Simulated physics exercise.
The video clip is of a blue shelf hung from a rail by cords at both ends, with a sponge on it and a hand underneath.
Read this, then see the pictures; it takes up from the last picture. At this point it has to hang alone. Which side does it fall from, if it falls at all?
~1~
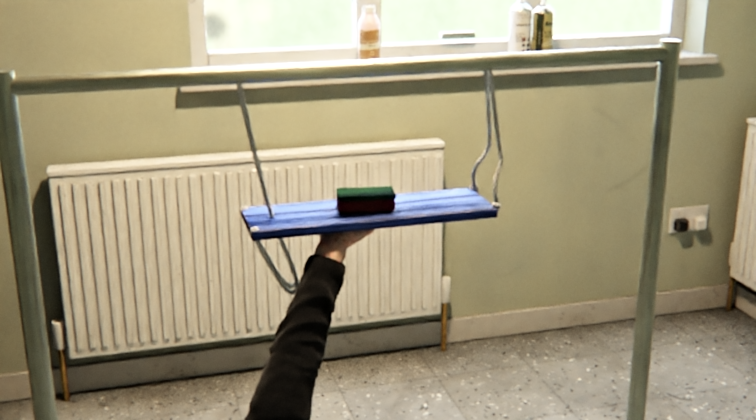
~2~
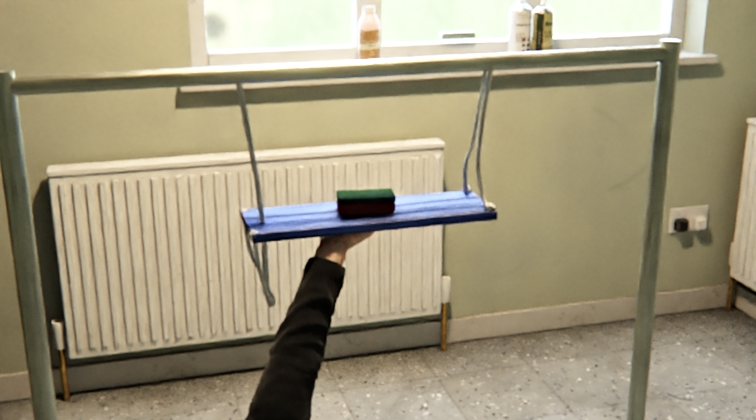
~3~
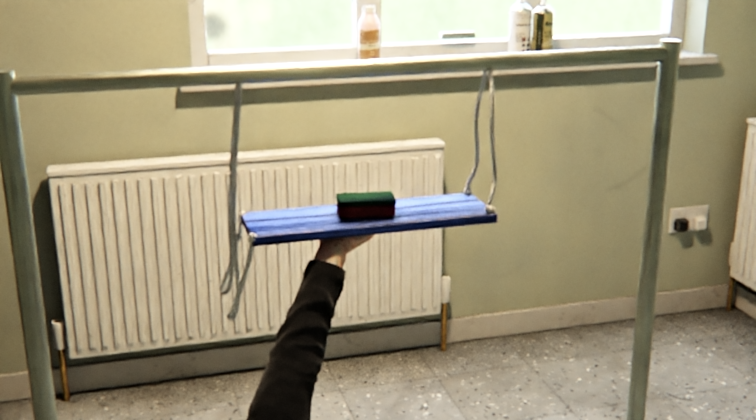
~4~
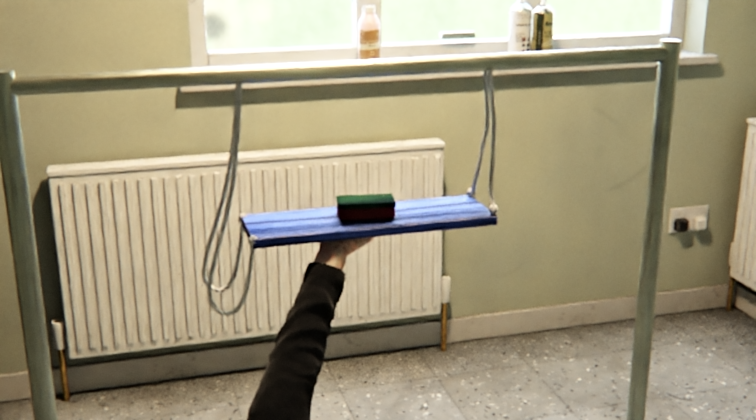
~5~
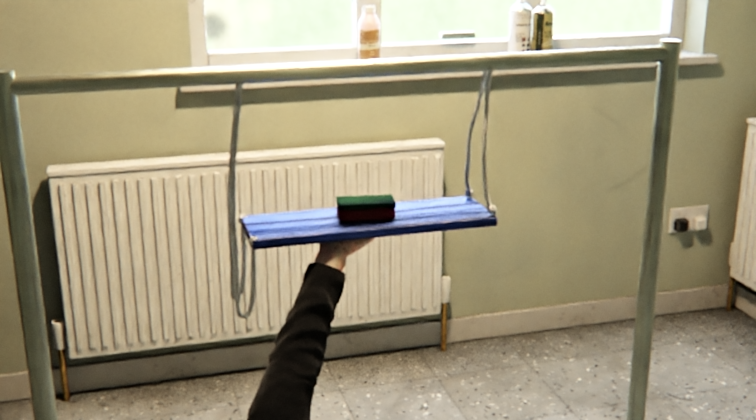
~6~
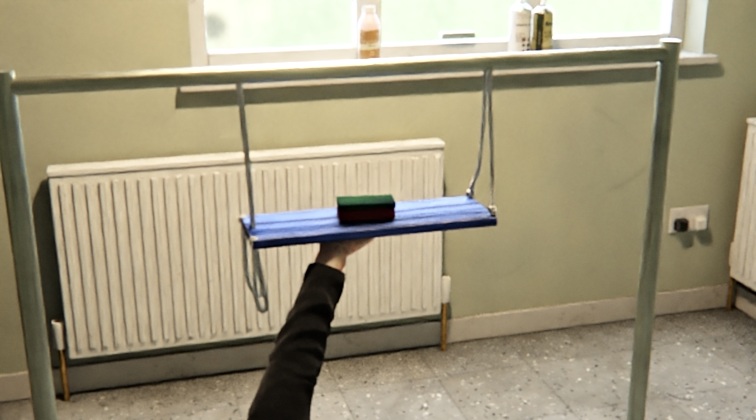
The left side.
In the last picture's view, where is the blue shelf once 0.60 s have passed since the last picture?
At that moment it is at (403, 285).
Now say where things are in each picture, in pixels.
Sponge (366, 200); blue shelf (379, 224), in the first picture.
Sponge (366, 202), in the second picture.
Sponge (366, 205), in the third picture.
Sponge (366, 207); blue shelf (379, 232), in the fourth picture.
Sponge (366, 208), in the fifth picture.
Sponge (366, 208); blue shelf (379, 233); left cords slack, hanging in a loop; right cords almost straight, in the sixth picture.
Then, 0.60 s after the last picture, board tipped 37° down to the left; sponge falling near (201, 357).
Then, 1.22 s after the last picture, board tipped 39° down to the left; sponge on the floor.
At rest, board tipped 39° down to the left; sponge on the floor. The sponge drops leftwards.
